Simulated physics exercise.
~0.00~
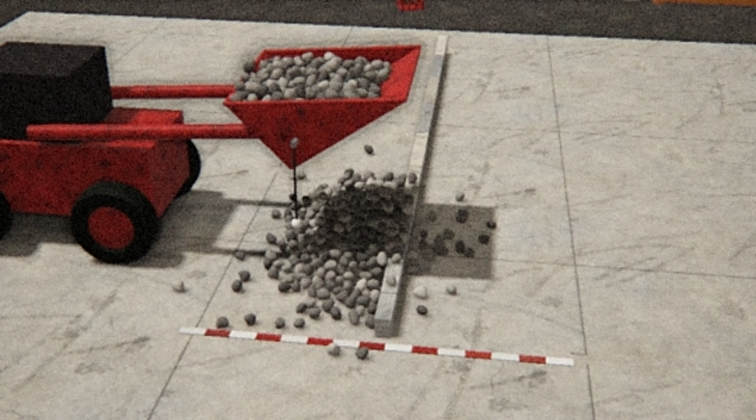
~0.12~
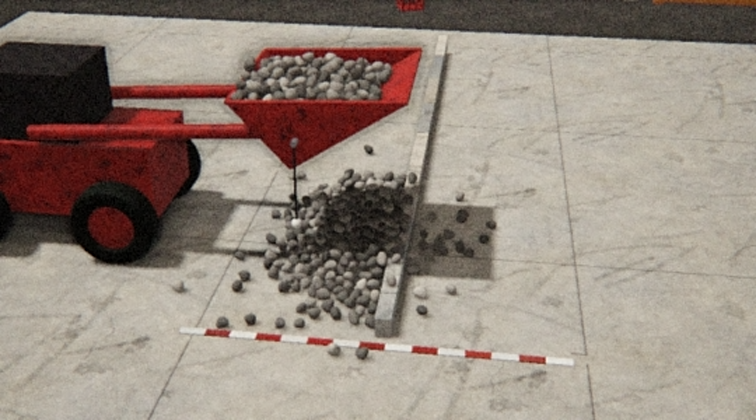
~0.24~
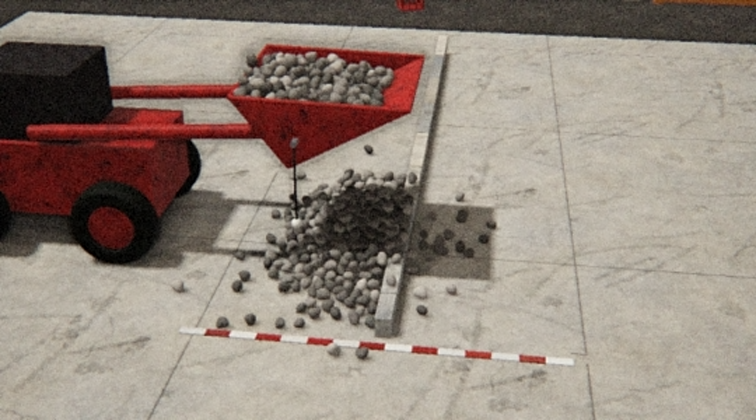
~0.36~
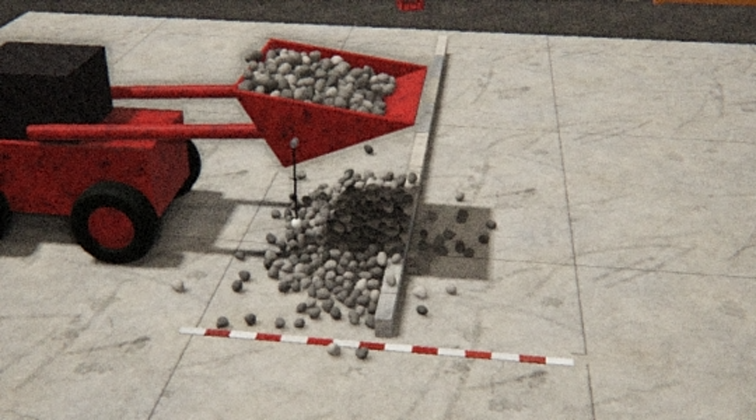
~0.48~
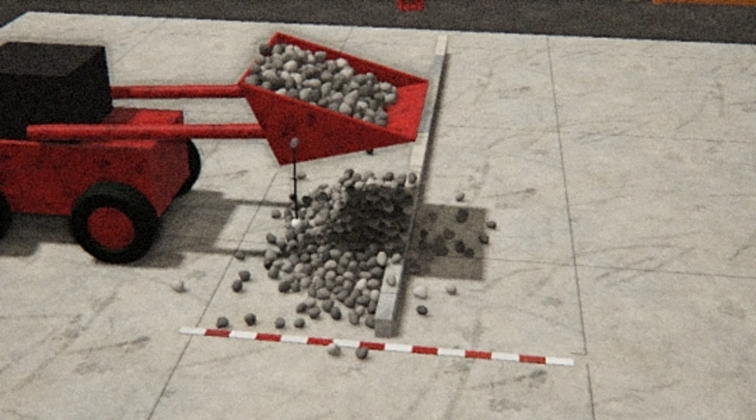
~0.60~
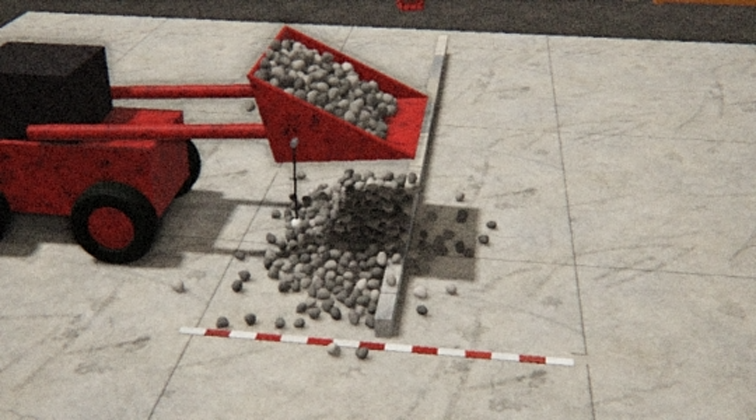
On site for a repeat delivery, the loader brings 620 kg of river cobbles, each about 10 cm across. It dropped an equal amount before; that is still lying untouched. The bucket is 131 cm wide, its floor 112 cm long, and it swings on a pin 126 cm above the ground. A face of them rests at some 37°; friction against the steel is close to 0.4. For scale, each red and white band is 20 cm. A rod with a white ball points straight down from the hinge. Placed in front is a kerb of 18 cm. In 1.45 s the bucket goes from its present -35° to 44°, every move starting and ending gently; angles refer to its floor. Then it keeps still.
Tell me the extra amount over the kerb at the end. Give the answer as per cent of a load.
81 per cent.
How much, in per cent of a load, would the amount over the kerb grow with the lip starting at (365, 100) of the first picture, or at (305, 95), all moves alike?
The first position would add some 40 per cent, the second some 0.
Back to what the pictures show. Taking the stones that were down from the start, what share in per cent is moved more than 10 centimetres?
Roughly 5 per cent of them.
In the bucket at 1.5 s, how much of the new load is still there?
It keeps some 40 percent of its load.
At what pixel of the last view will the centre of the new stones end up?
I'd put their centre close to (448, 238).
After 1.1 s the floor is at 32°; in per cent of one load, 99 in the bucket, 96 on this side of the kerb, 5 over the kerb; the foremost stones are at (468, 234).
After 1.5 s the floor is at 44°; in per cent of one load, 42 in the bucket, 121 on this side of the kerb, 36 over the kerb; the foremost stones are at (478, 250).
After 1.9 s the floor is at 44°; in per cent of one load, 5 in the bucket, 119 on this side of the kerb, 75 over the kerb; the foremost stones are at (536, 258).
After 4.7 s the floor is at 44°; in per cent of one load, 0 in the bucket, 114 on this side of the kerb, 85 over the kerb; the foremost stones are at (623, 254). Net gain over the kerb, 81.
